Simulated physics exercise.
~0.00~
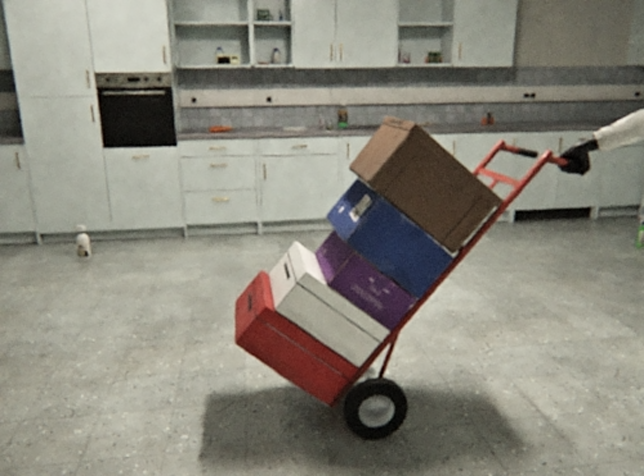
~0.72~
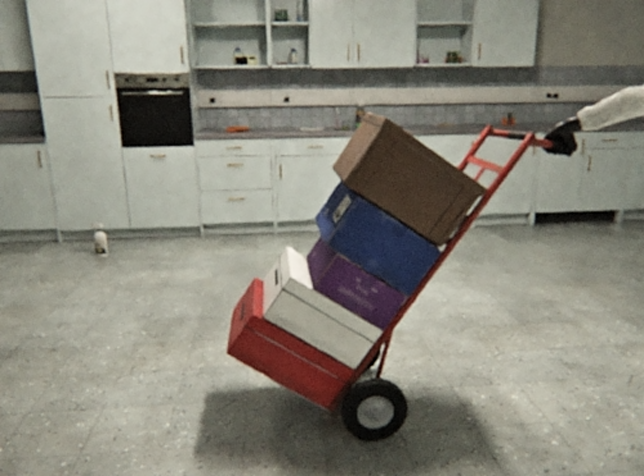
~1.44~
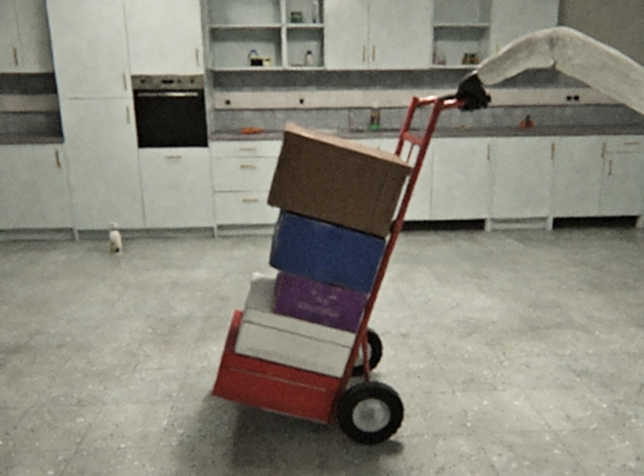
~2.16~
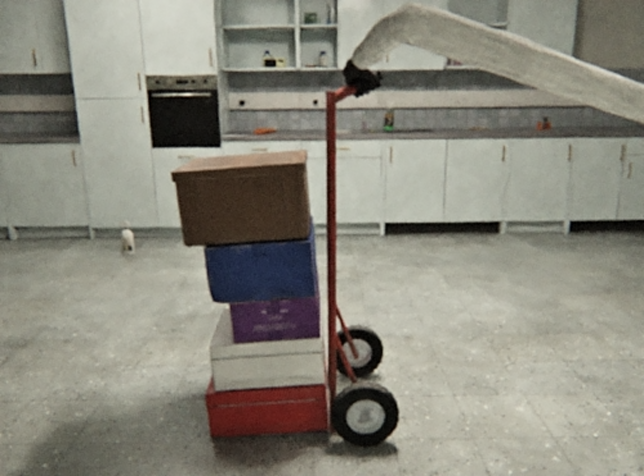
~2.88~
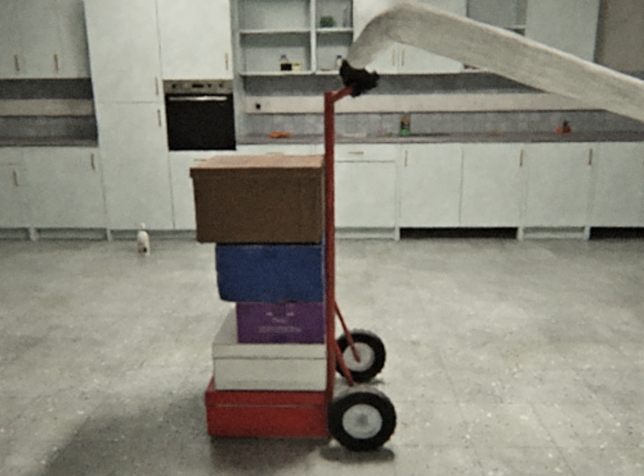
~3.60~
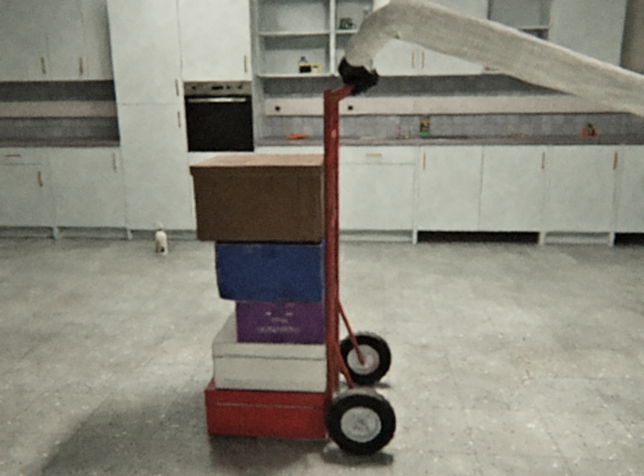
A black-gloved hand tipped a red sack truck upright, swinging its stack of five boxes to the left until the base landed flat on the floor; the upper boxes shifted slightly, but the whole stack stayed standing as the hand held on.
